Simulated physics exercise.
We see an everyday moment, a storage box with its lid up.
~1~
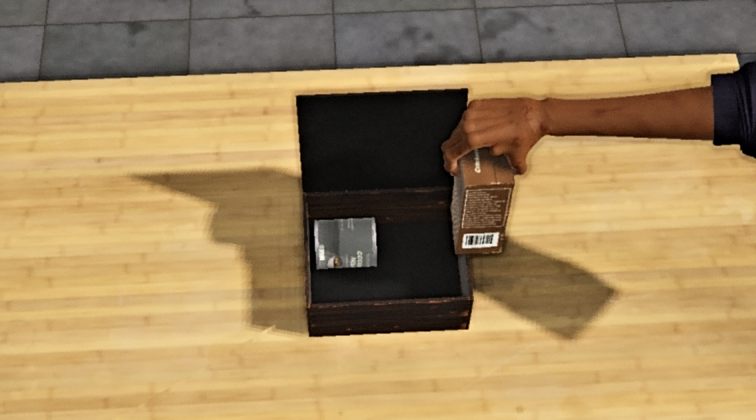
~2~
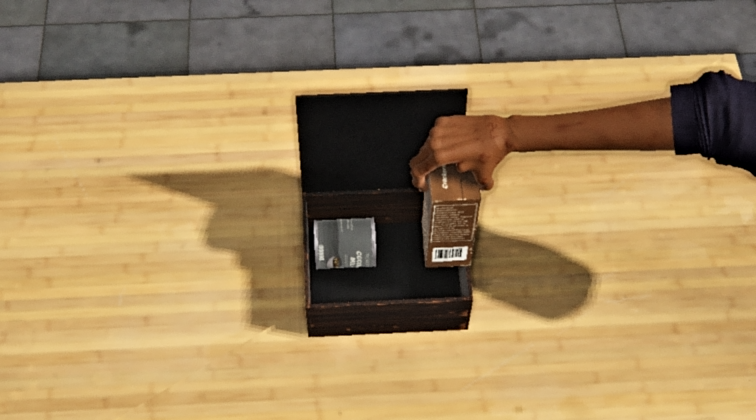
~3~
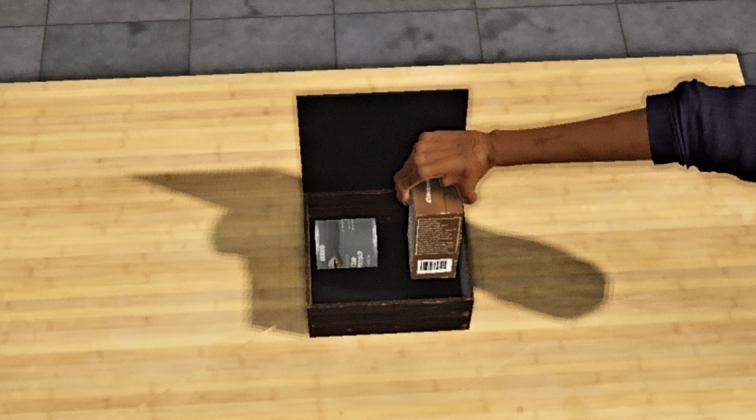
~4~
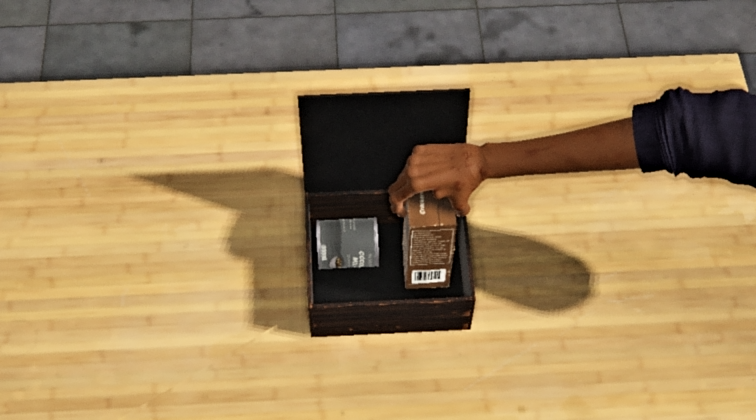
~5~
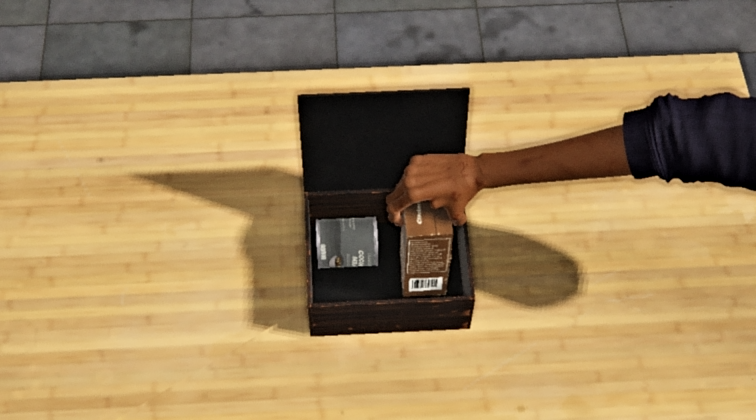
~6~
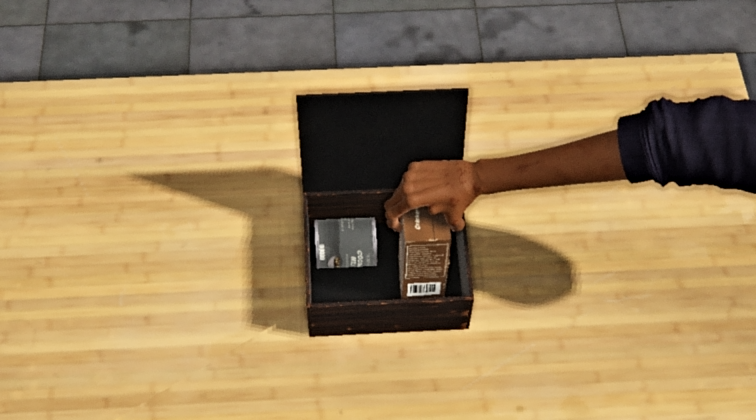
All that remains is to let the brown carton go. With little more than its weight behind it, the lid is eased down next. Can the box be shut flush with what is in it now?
No, not flush.
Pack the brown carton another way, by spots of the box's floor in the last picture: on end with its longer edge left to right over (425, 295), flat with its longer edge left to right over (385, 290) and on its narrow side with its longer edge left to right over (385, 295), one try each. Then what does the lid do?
Well, the first try leaves the lid standing open, the second leaves it lying shut, and the third leaves it lying shut.
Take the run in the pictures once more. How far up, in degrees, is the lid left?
Around 55 degrees.
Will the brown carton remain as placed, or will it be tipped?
Result: It remains as it was set.
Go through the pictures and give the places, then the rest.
In the first frame, on its way; brown carton (481, 196); grey tin (346, 243).
In the second frame, on its way; brown carton (449, 211); grey tin (345, 244).
In the third frame, on its way; brown carton (434, 224); grey tin (346, 244).
In the fourth frame, on its way; brown carton (428, 235); grey tin (347, 243).
In the fifth frame, on its way; brown carton (425, 243); grey tin (347, 243).
In the sixth frame, in place under the hand; brown carton (423, 249); grey tin (346, 243).
Then, 1.20 s on from there, lid starting down.
Then, 1.50 s on from there, lid 65° above the rim.
In the end, lid 53° above the rim; both unmoved. At the end, from the last picture's camera, brown carton near (423, 249).
